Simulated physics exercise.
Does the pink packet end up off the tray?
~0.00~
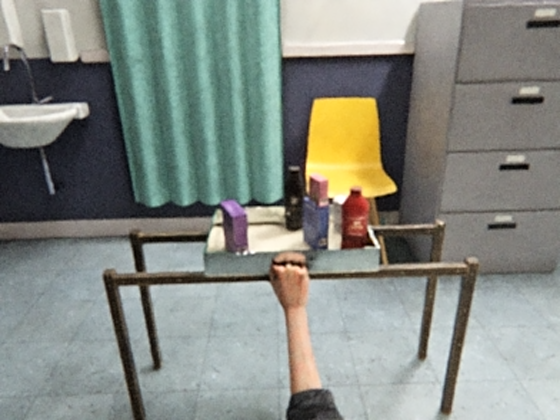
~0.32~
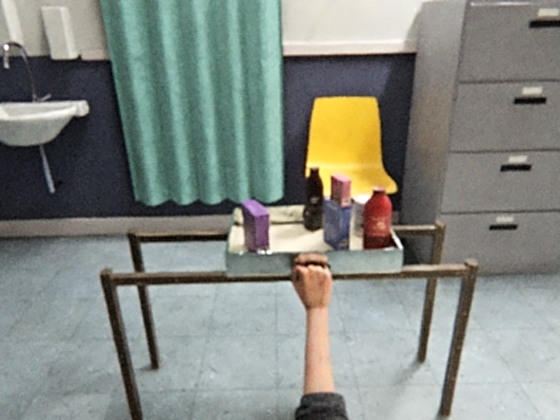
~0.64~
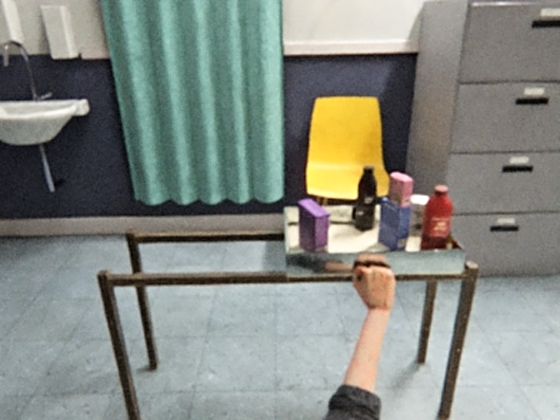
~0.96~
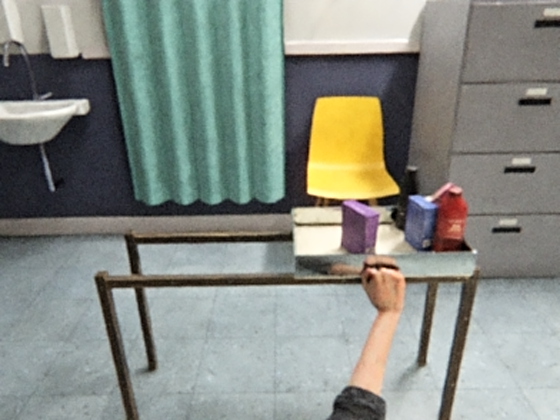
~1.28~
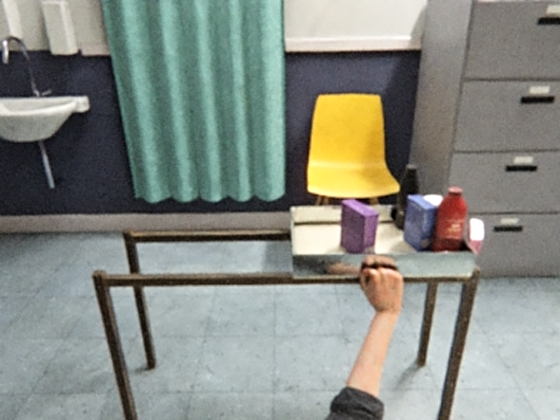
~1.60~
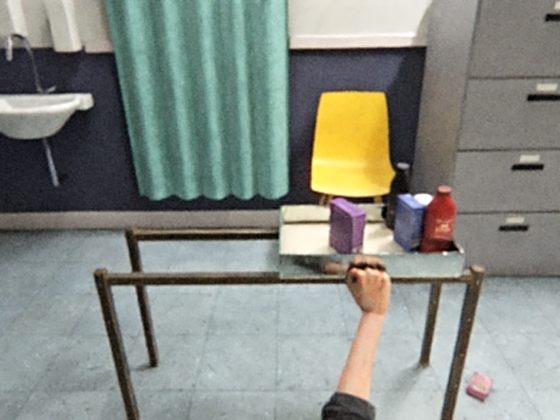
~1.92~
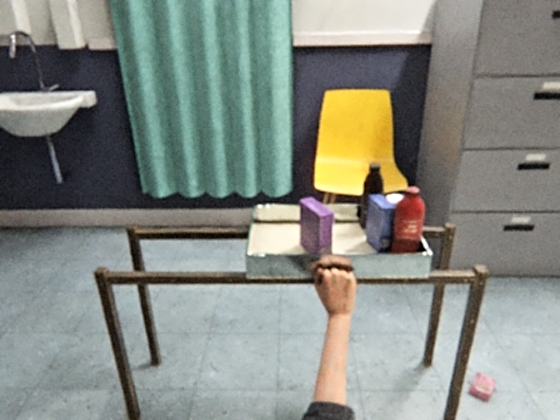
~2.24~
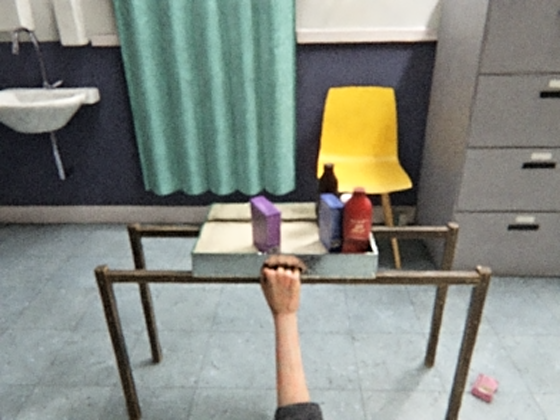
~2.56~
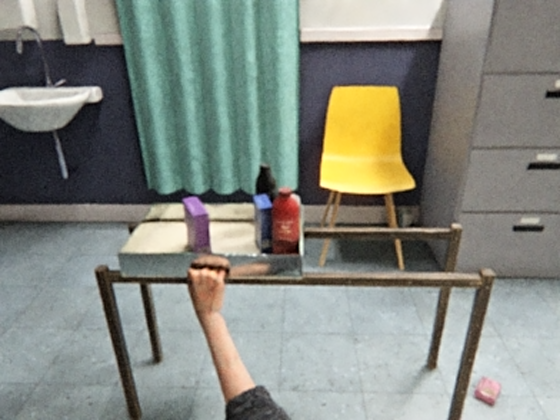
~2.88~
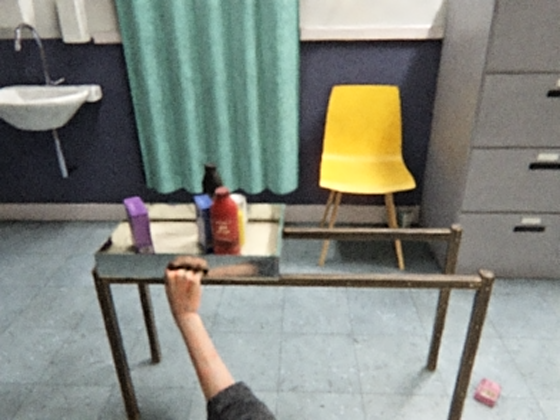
Yes, the pink packet falls off the tray at the right end. It ends up lying on the floor.
We see a hand push a tray of small packets and bottles to the right along a metal frame, where a pink packet tips and drops to the floor. The hand then moves the tray left to the other end, with the red bottle still upright.
